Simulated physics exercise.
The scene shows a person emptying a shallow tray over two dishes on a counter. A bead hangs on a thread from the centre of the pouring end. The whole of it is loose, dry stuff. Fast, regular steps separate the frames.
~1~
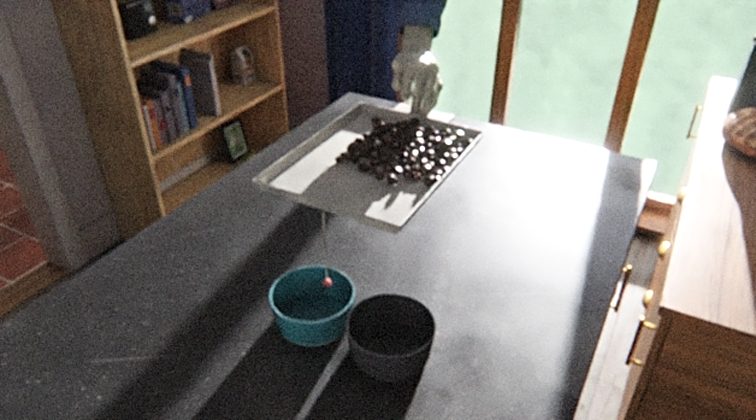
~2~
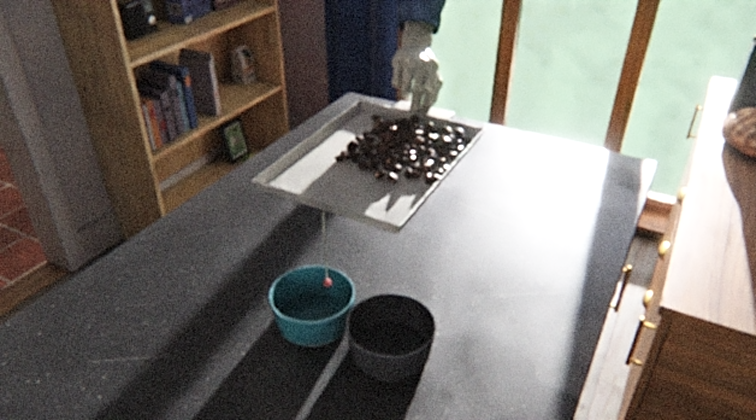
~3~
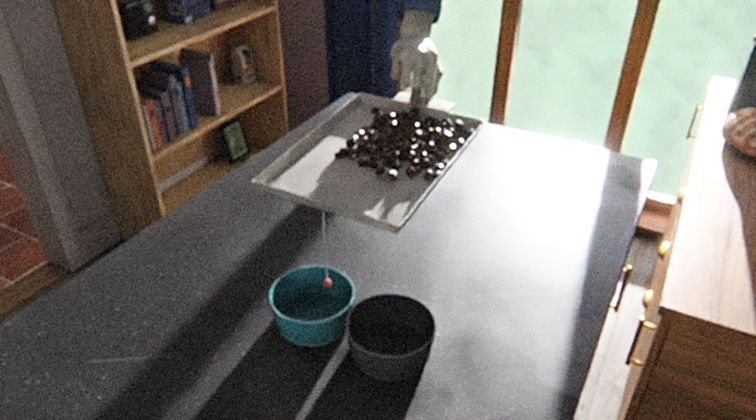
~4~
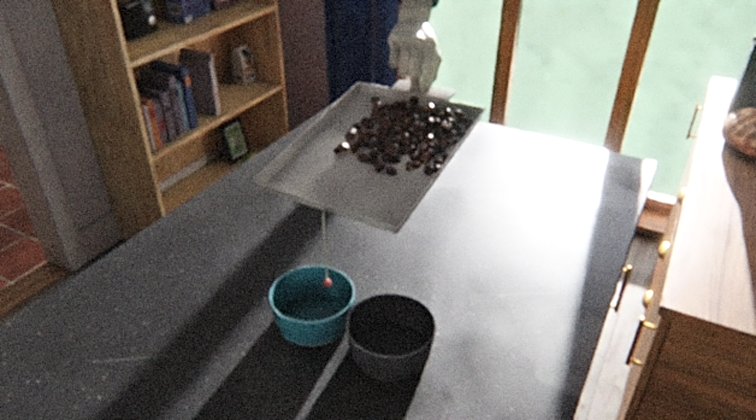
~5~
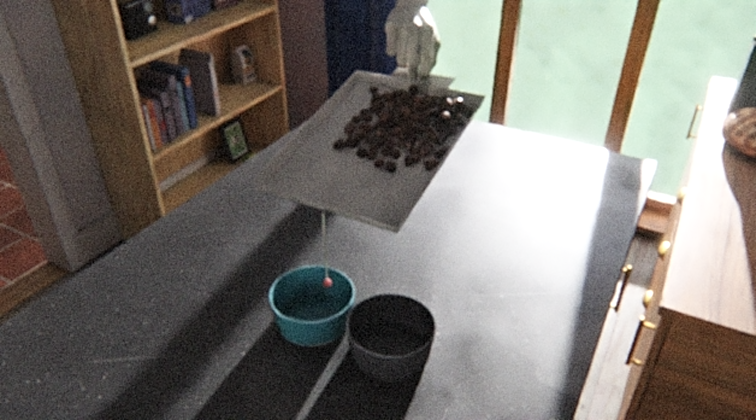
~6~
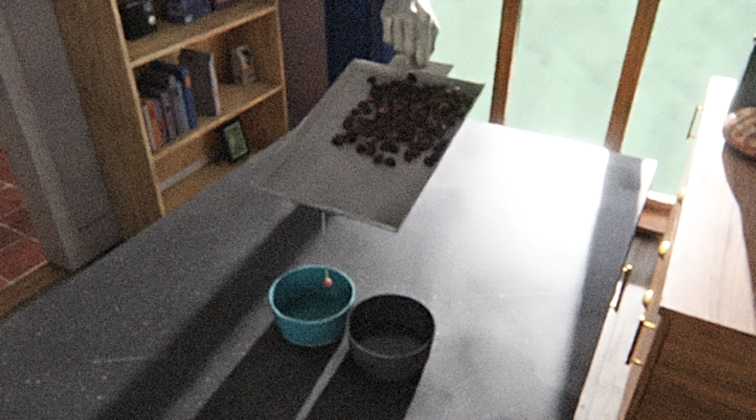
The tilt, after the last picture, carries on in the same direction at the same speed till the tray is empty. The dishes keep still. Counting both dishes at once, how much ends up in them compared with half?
Between them they hold less than half.
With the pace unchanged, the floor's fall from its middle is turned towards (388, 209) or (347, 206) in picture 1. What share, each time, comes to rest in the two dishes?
Near 90 % and 50 %.
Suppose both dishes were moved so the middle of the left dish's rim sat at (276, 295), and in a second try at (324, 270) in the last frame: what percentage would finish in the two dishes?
Respectively 70 % and 0 %.
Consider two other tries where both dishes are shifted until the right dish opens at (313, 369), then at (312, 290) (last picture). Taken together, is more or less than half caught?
Short of half and then Short of half.
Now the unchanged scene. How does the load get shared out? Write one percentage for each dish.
Left dish around 20 percent; right dish around 10 percent.
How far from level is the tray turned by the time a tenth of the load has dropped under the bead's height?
About 65 degrees.
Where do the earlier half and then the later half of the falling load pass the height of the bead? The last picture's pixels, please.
At about (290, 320), then at (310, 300).
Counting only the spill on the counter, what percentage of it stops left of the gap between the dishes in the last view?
Near 90 in a hundred.
Soon after the last picture, tray tipped steeply; most on the tray; about a quarter in the air.
A little later, tray tipped right over; about a quarter on the tray; a stray few in the right dish; a small part in the left dish; about half outside both; a small part in the air.
Later still, tray tipped past a quarter turn; a small part in the right dish; about a quarter in the left dish; about two thirds outside both.
At rest, tray tipped past a quarter turn; a small part in the right dish; about a quarter in the left dish; about two thirds outside both.
